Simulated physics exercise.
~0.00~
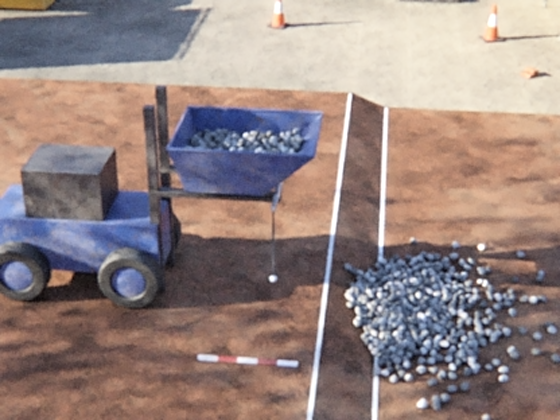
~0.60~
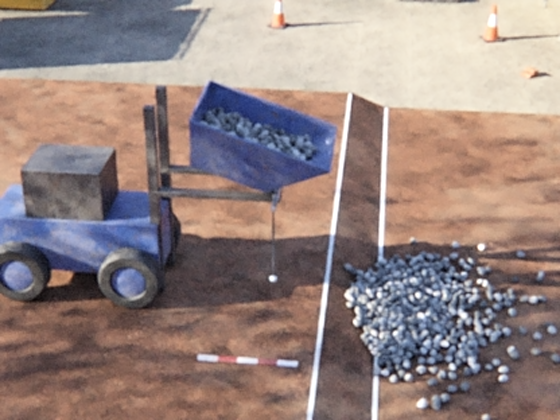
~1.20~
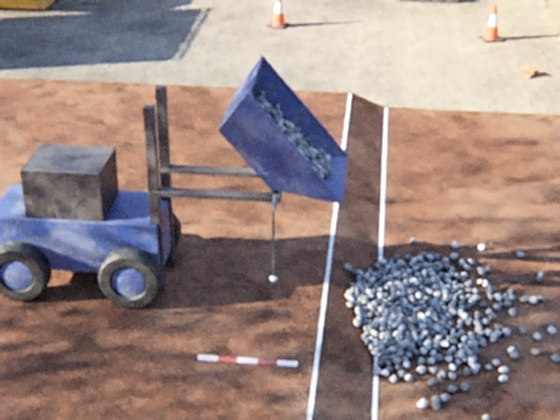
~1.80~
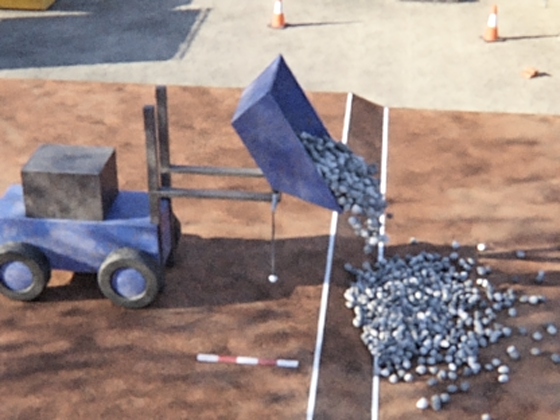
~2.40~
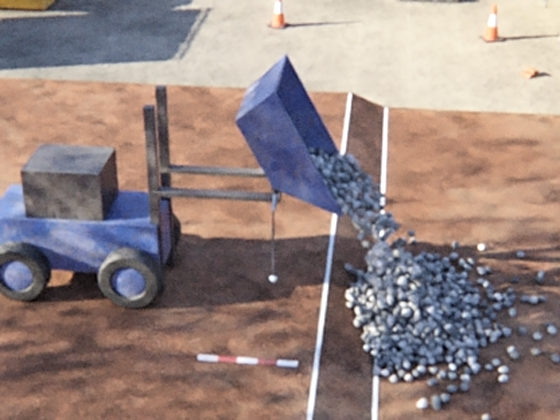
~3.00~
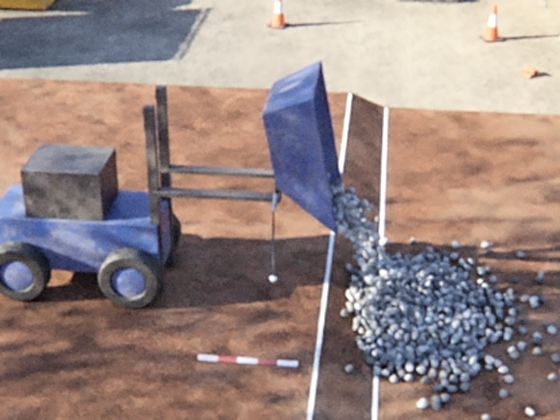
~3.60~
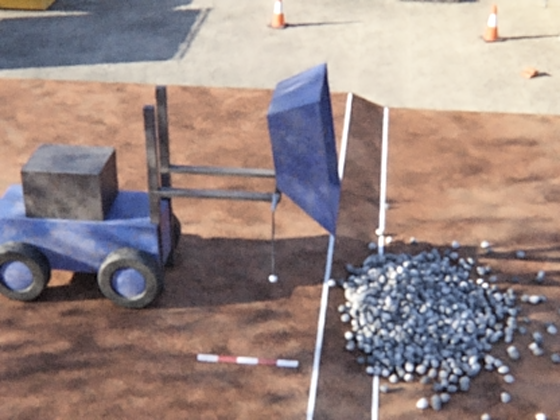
On reddish ground, a blue fork truck tips its skip, emptying grey stones onto a pile.
